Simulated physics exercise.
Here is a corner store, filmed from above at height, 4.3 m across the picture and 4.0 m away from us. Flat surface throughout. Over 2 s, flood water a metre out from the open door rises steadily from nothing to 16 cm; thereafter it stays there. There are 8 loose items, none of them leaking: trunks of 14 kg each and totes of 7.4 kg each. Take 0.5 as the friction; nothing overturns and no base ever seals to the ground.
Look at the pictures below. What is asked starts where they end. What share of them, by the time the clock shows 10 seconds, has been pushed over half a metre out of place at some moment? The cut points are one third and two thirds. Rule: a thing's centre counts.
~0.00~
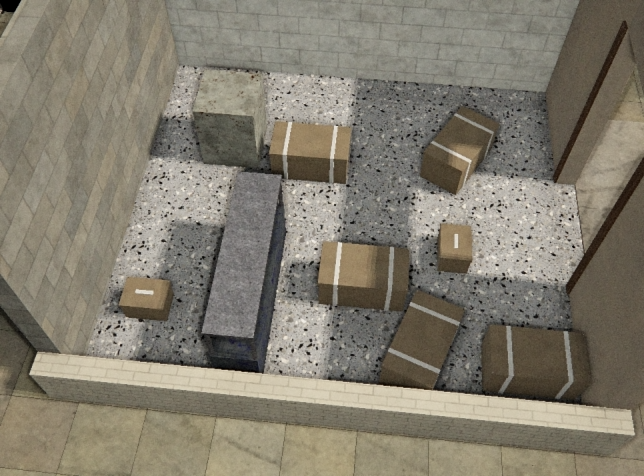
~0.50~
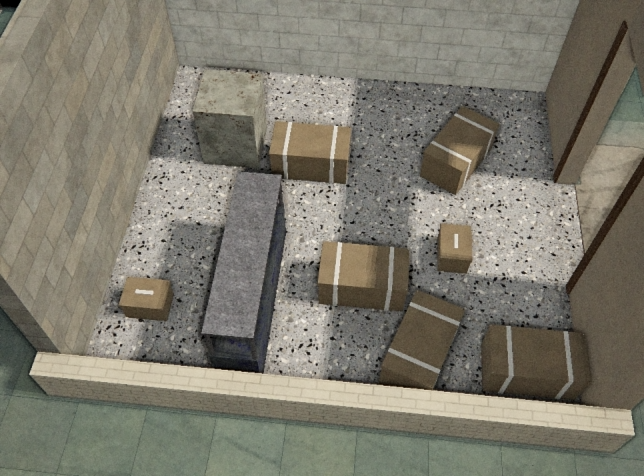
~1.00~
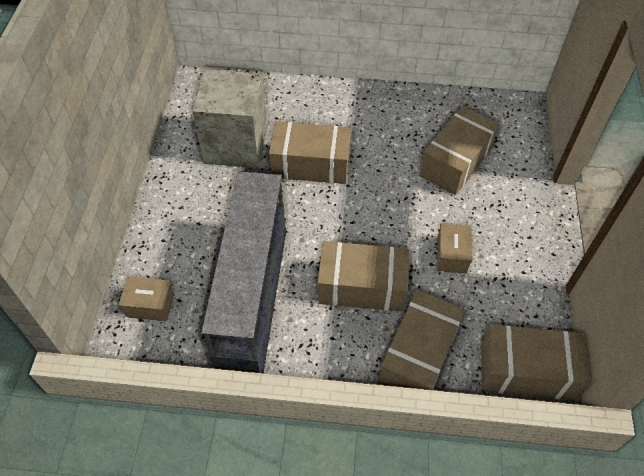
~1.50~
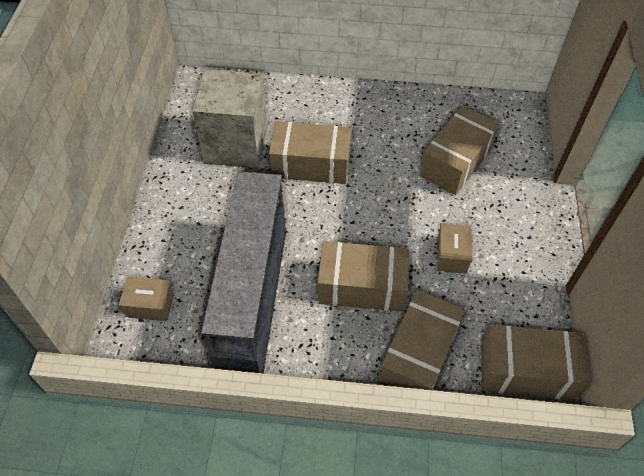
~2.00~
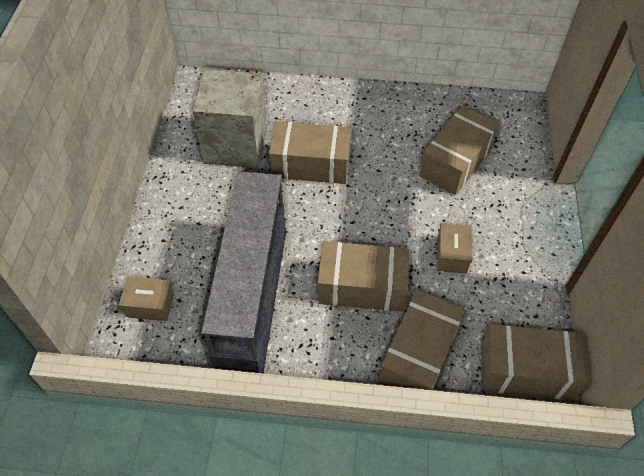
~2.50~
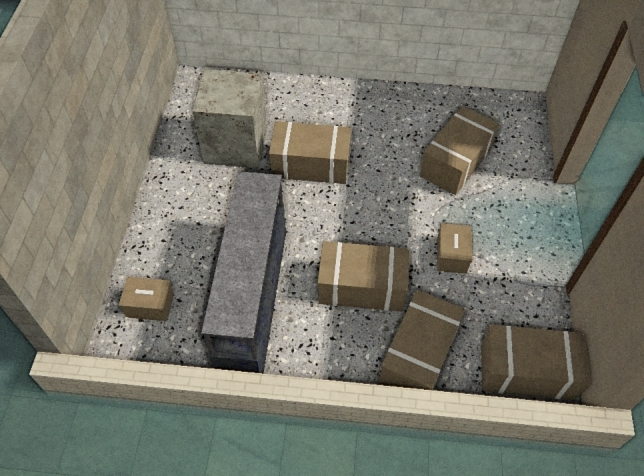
It falls between one third and two thirds.
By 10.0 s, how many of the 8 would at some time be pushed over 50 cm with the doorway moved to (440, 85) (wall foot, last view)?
3.
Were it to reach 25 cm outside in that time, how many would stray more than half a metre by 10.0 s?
It would come to 6 of them.
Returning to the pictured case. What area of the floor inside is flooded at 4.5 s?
The covered patch comes to about 9.0 m2.
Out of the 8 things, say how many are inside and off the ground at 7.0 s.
I'd say 3 of them.
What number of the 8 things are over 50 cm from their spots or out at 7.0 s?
At that time I count 3.
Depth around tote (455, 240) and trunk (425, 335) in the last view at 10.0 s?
8 and 6 cm.
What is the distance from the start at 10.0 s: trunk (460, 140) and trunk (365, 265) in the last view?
They sit 120 cm and 80 cm away, in the order given.
After 3.5 s 0 of 8 are over 50 cm from their spots; 0 afloat.
After 4.5 s 2 of 8 are over 50 cm from their spots; 0 afloat.
After 7.0 s 3 of 8 are over 50 cm from their spots; 3 afloat.
After 10.0 s 4 of 8 are over 50 cm from their spots, and 4 have been at some point; 7 afloat.
